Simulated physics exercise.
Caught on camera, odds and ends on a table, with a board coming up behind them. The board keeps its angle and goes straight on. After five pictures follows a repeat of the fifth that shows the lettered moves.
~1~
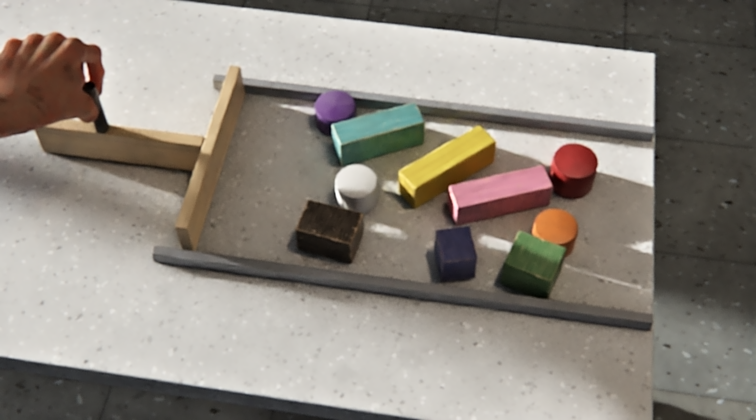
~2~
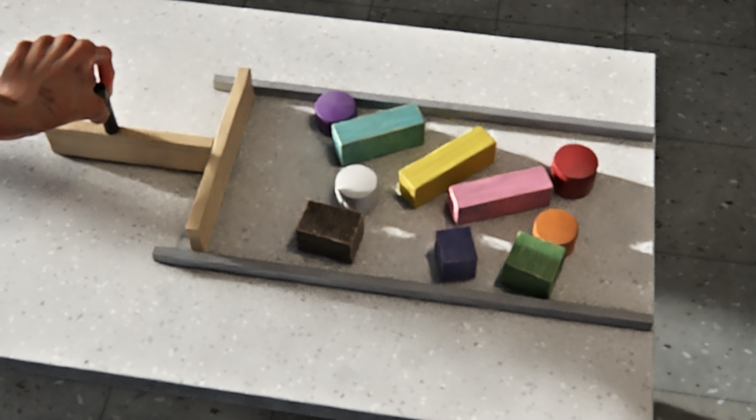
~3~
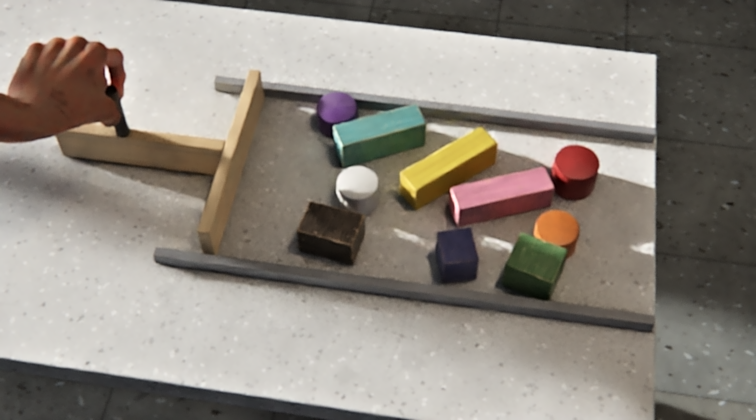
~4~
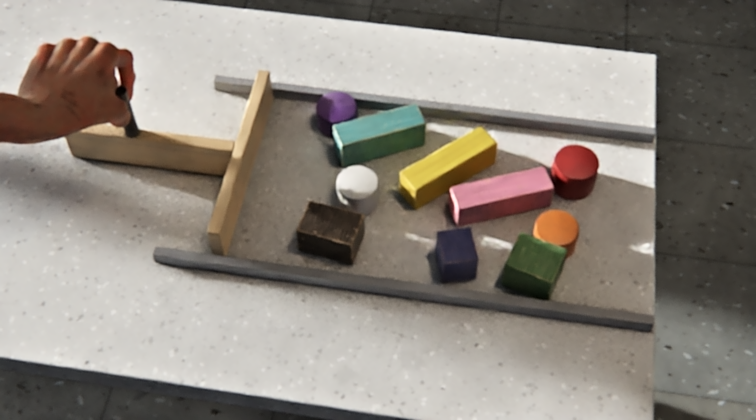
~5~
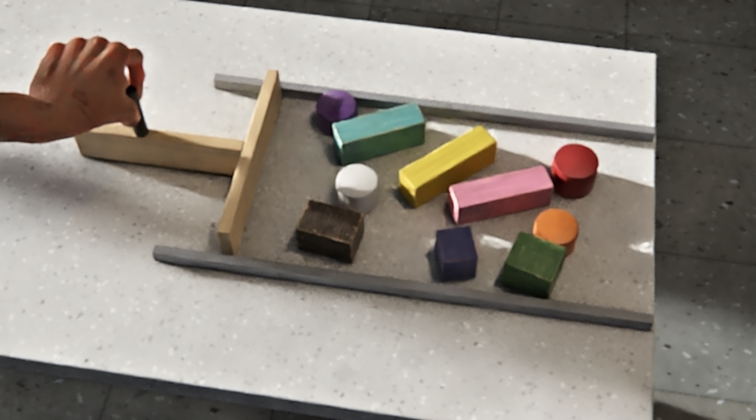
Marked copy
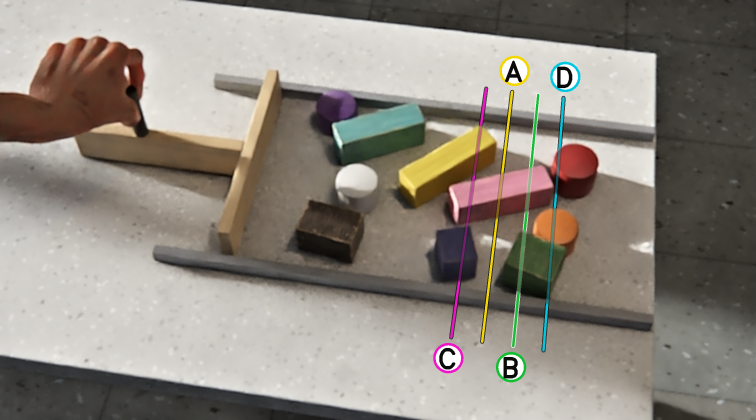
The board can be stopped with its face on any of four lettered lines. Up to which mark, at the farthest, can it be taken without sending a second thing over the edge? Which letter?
B.
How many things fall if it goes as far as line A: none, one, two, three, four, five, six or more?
In all, none.
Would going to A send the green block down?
No.
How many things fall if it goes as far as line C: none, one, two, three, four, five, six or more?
By then, none.
On the copy, A at (498, 206); B at (527, 210); C at (470, 202); D at (554, 213).
On B. First, board (347, 159); purple tin (389, 118); black block (371, 235).
Then, board (448, 171); red tin (595, 164); green block (565, 270).
Finally, board (526, 181); red tin (656, 154); green block (646, 283); none fallen.
By contrast, A is within the limit but short; C is within the limit but short; D drops two.
